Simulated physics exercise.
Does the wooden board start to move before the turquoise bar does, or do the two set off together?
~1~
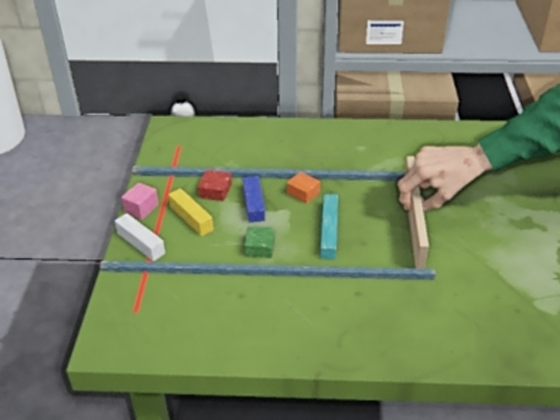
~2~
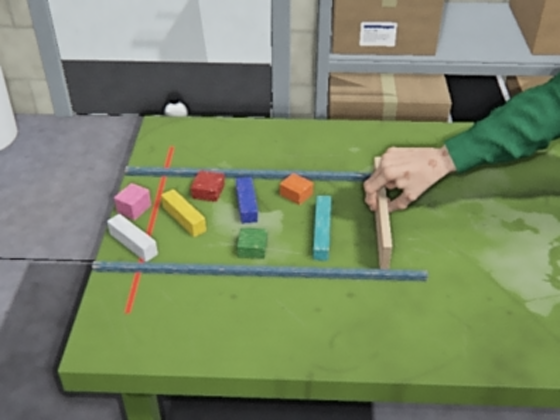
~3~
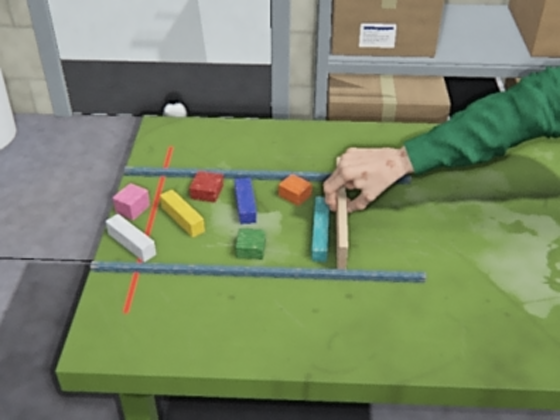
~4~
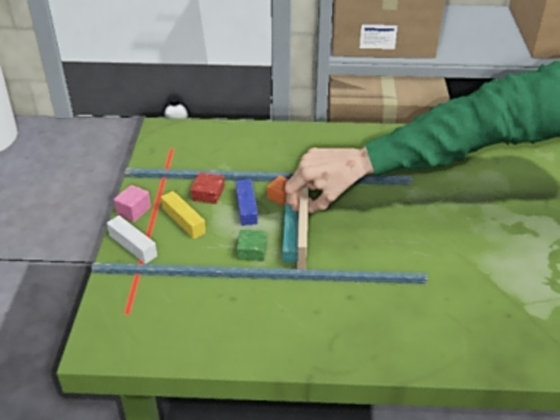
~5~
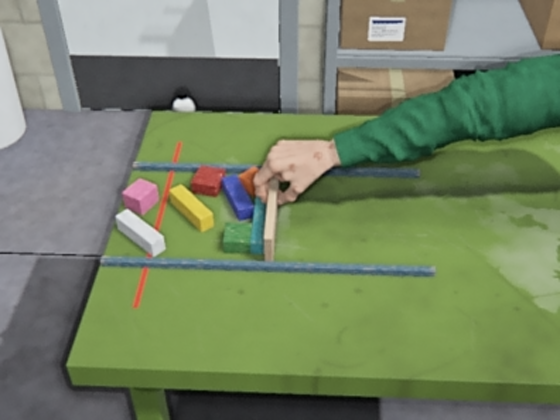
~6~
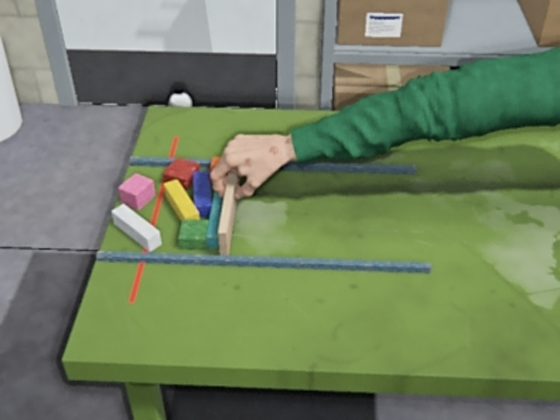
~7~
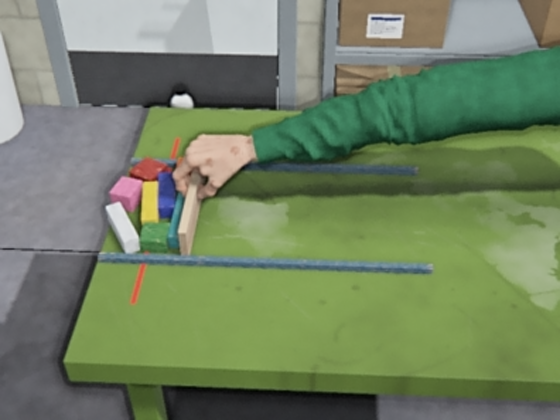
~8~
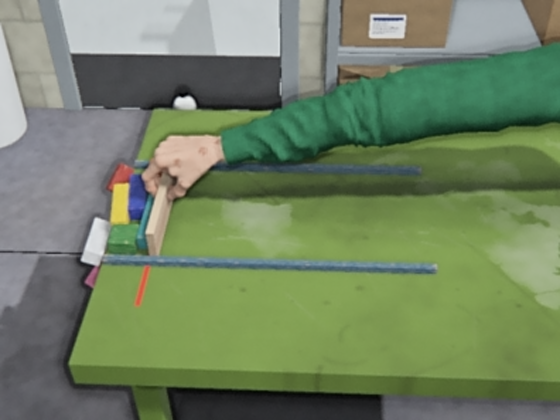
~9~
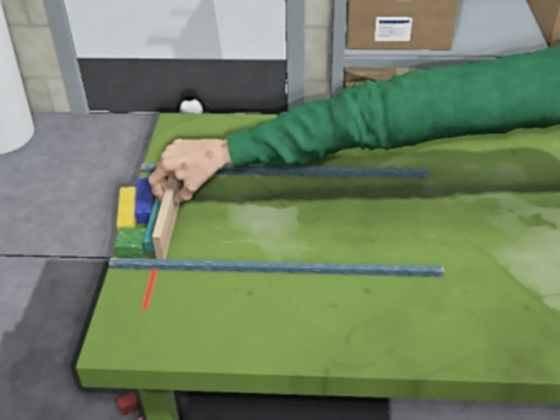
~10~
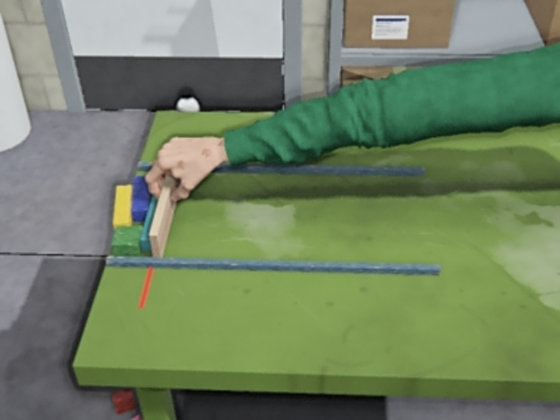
The wooden board starts to move first. The turquoise bar stays still until the board has slid left and reached it.
